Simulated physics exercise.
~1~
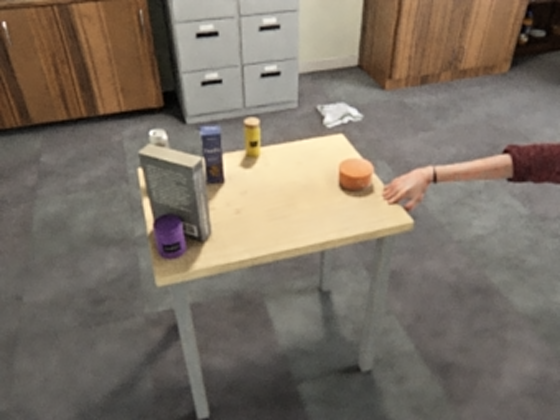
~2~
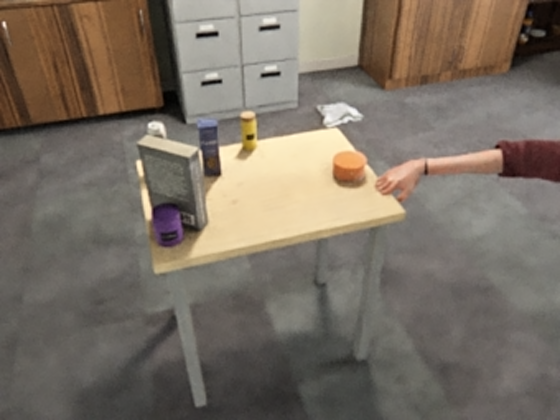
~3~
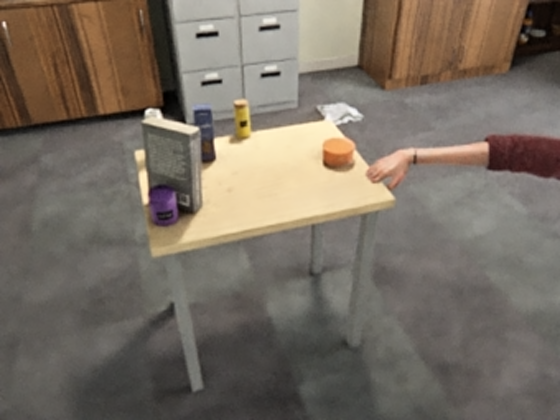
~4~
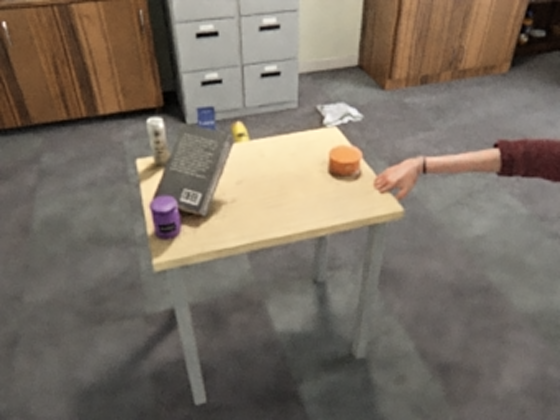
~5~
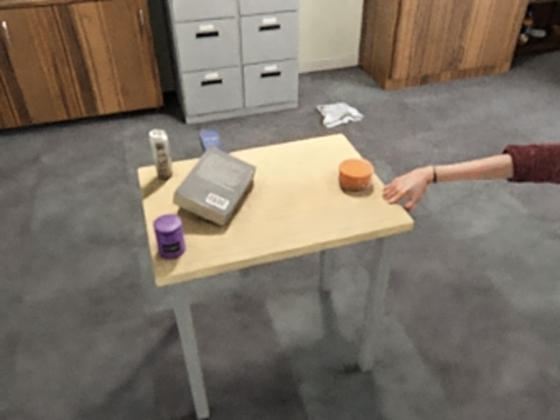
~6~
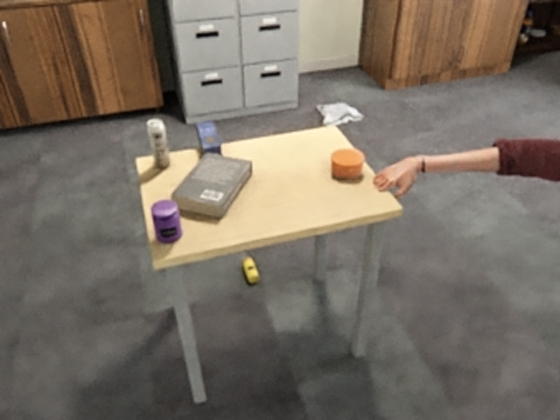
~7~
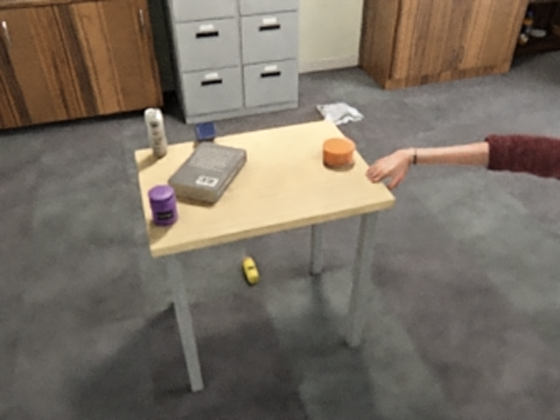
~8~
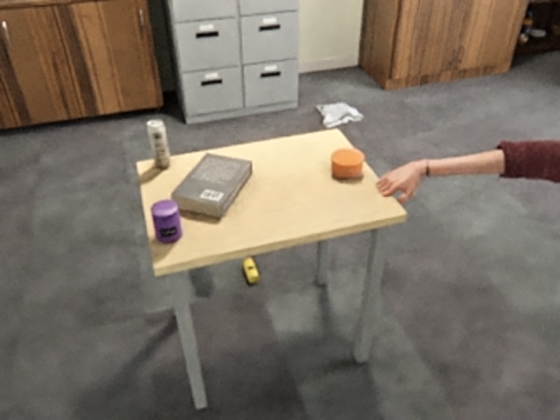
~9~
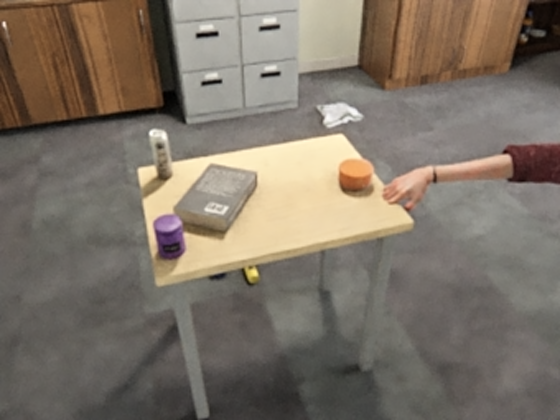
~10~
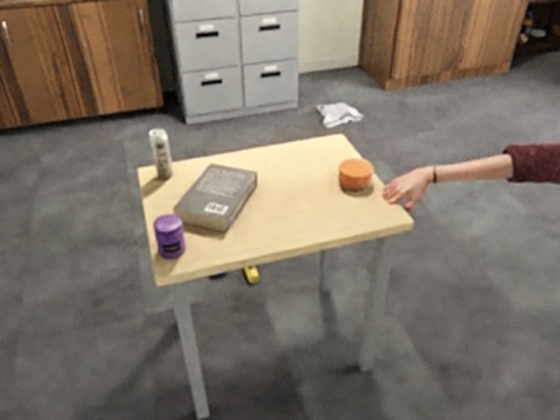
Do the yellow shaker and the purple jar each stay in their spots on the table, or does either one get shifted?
The yellow shaker gets shifted, tipping over and ending up on the floor. The purple jar holds its spot on the table and stays upright.
